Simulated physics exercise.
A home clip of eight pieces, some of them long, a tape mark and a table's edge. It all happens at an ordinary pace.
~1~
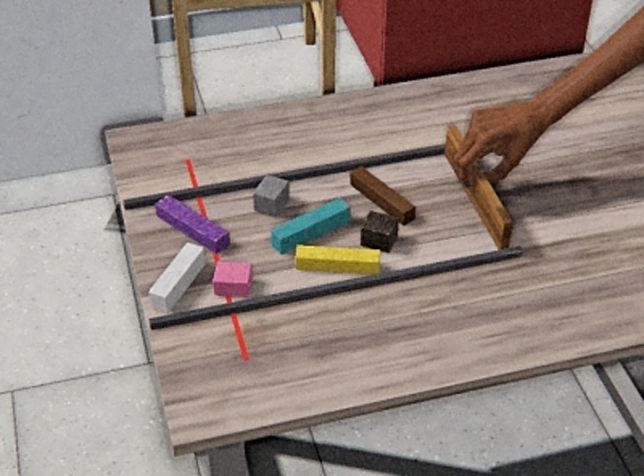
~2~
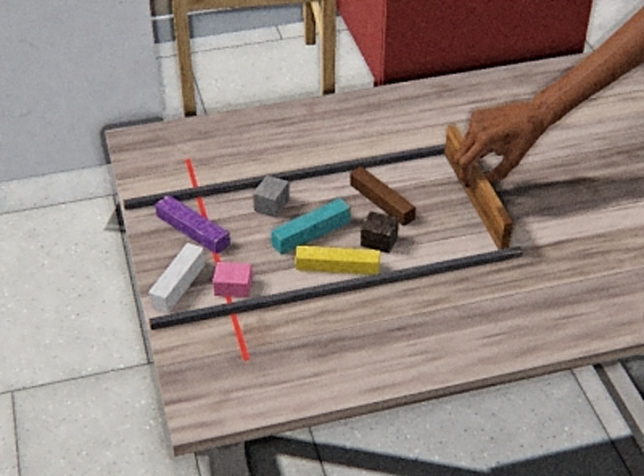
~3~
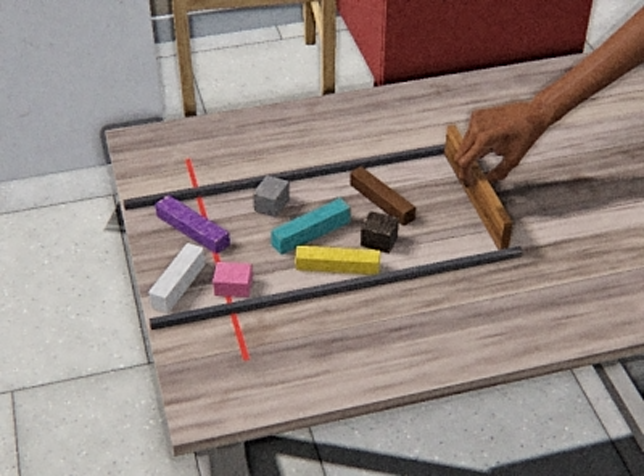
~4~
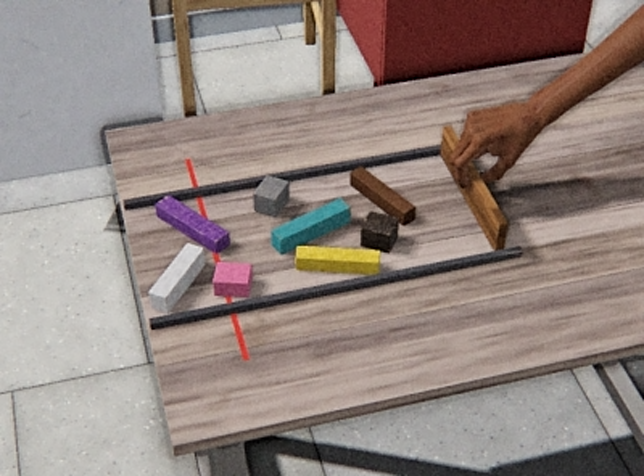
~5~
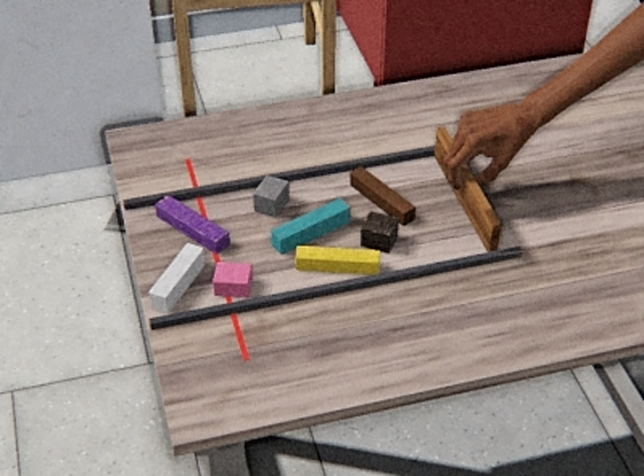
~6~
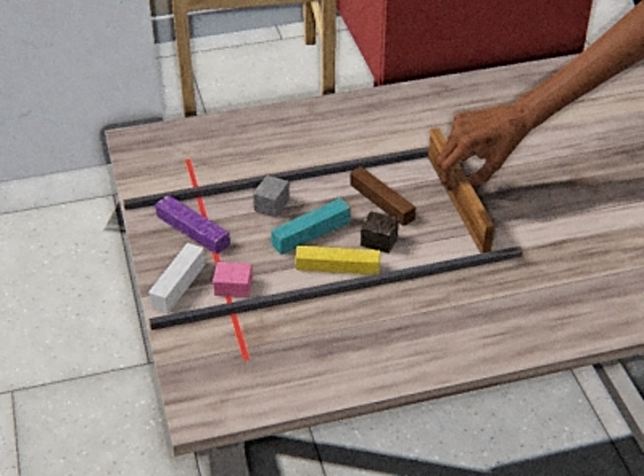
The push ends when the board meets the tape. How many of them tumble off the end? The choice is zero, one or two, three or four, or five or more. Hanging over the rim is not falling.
As it turns out, the number that fall off is one or two.
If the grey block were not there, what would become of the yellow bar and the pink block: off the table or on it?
The yellow bar remains up, the pink block falls.
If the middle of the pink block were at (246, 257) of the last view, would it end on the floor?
Then it is lost.
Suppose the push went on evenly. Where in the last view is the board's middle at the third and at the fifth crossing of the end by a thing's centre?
Its middle is around (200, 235) and later (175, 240).
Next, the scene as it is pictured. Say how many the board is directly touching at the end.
It touches 3.
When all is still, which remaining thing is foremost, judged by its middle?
It is the purple bar.
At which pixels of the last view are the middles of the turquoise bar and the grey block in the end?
First (156, 260), then (177, 219).
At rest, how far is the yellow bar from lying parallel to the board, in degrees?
Some 65 degrees.
Soon after, none off yet; white bar at rest near (178, 278); purple bar at rest near (192, 224); pink block at rest near (233, 280).
At rest, the number that fall off is one or two; fallen, pink block and white bar.
